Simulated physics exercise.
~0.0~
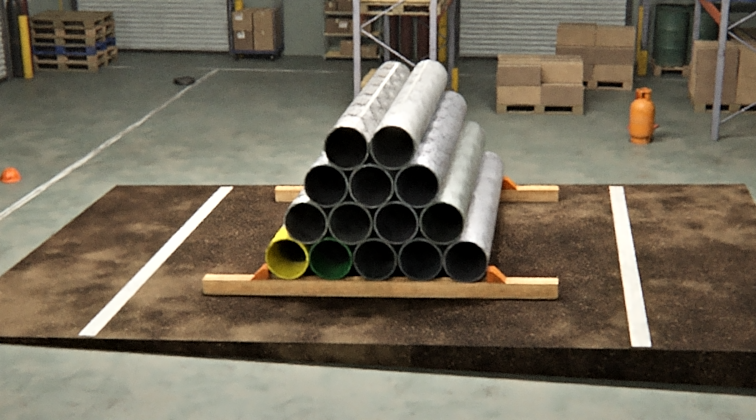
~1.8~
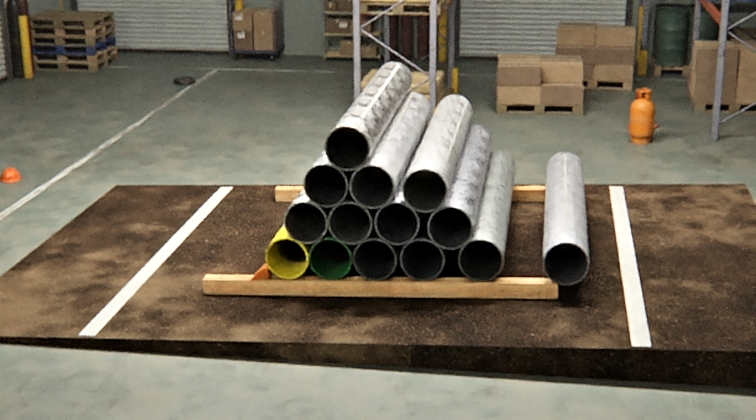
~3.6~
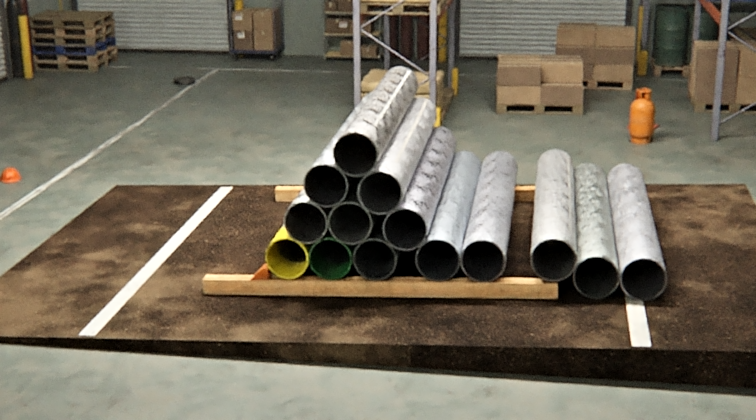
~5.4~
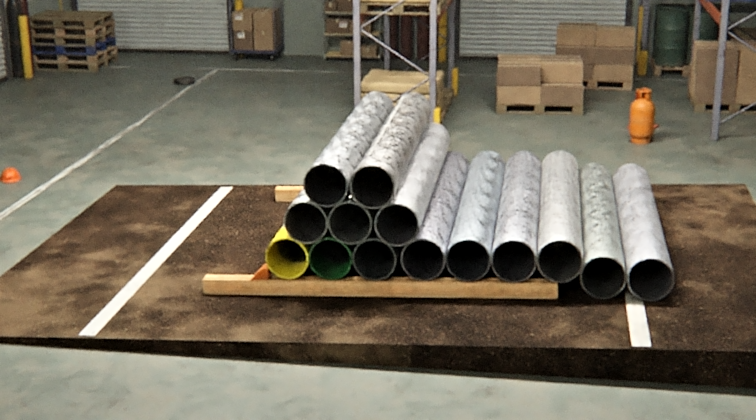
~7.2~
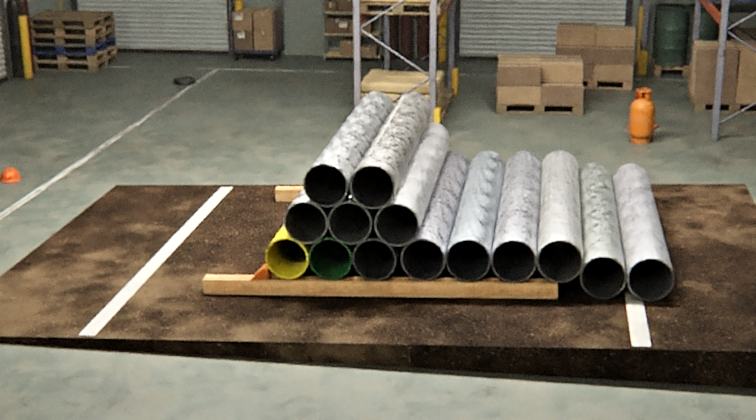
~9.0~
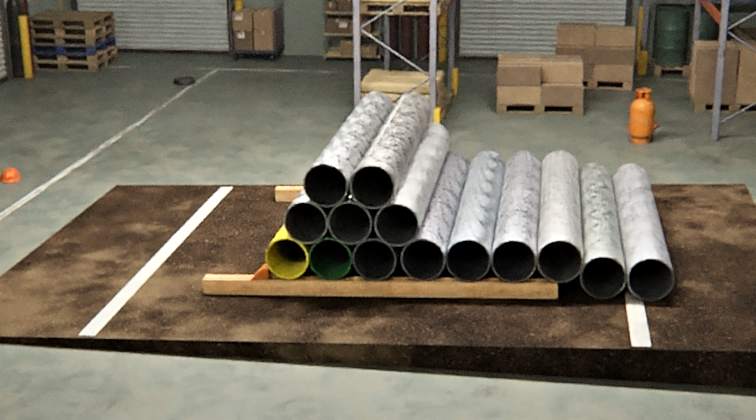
A pyramid of grey steel pipes, seen end-on from slightly above, rests on timber bearers across a brown soil pad in a warehouse, with a yellow pipe and a green one at the bottom left. White lines mark both sides, and cartons and an orange gas cylinder stand behind. The right chock goes, and the right side of the stack slumps as one pipe drops onto the soil. More pipes roll down to the right and spread into a row, the farthest reaching past the right white line. The remaining pile settles, leaning left, with yellow and green still in their places.
